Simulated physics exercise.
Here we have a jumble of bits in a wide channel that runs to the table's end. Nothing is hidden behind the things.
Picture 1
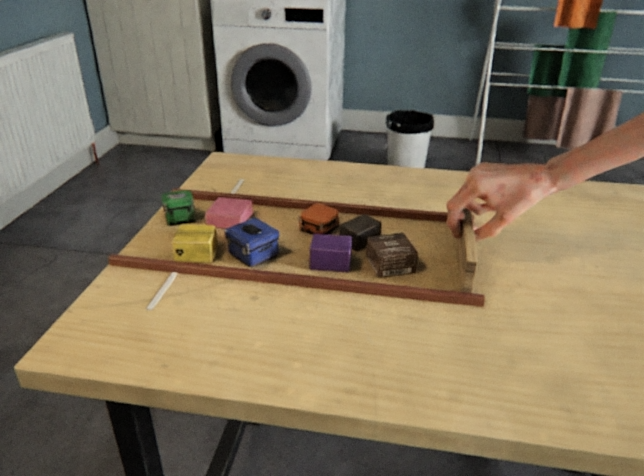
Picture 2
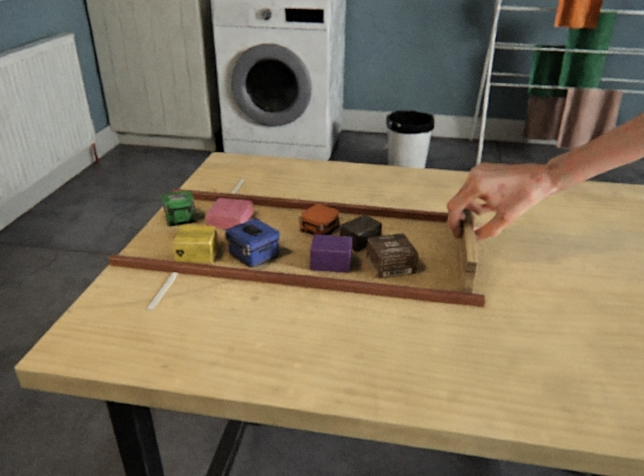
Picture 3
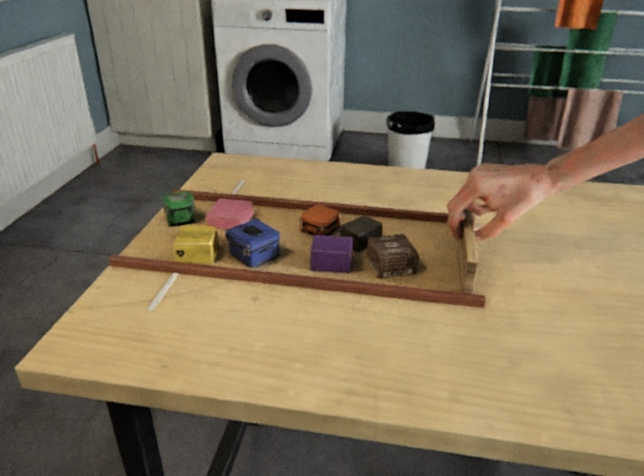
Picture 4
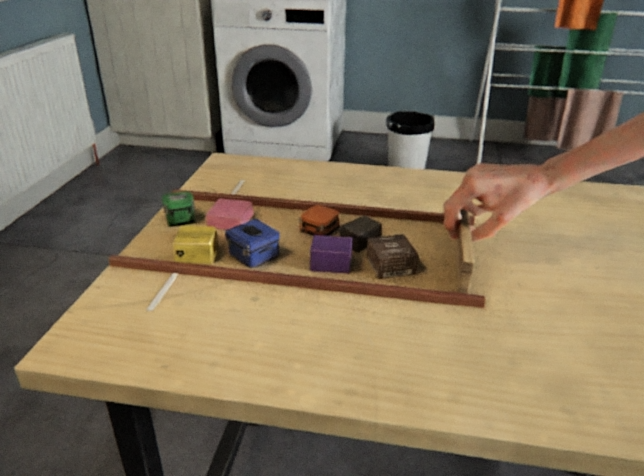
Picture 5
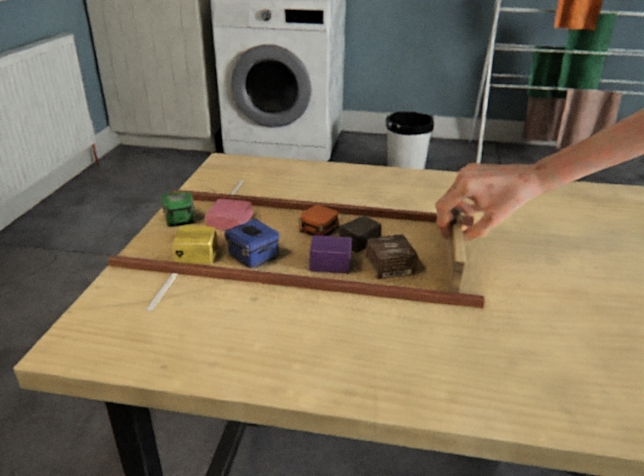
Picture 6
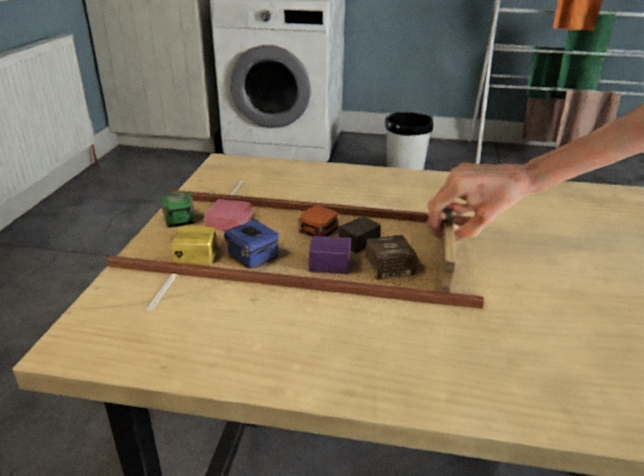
Hand holding a wooden board still, then sliding it slightly left along a railed channel towards small colourful boxes that stay put.
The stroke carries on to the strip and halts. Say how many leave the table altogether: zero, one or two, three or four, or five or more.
The number that fall off is three or four.
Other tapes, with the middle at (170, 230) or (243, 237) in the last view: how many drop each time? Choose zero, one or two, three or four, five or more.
One after another: 5 or more; either one or two.
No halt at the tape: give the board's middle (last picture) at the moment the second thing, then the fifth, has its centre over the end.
About (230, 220), then (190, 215).
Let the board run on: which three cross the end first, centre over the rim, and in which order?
They are the yellow box, then the blue case, then the green case.
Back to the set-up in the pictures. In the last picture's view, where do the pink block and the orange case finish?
About (170, 208), and the other about (207, 202).
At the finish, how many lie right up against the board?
3 of them.
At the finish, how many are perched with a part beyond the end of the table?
2 of them.
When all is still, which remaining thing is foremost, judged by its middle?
That is the purple block.
Soon after, none off yet; green case at rest near (178, 209); yellow box at rest near (195, 245); pink block at rest near (229, 215).
After that, none off yet; green case at rest near (178, 209); yellow box displaced well along near (128, 245); pink block at rest near (226, 214).
In the end, the number that fall off is three or four; gone, blue case, yellow box and green case.
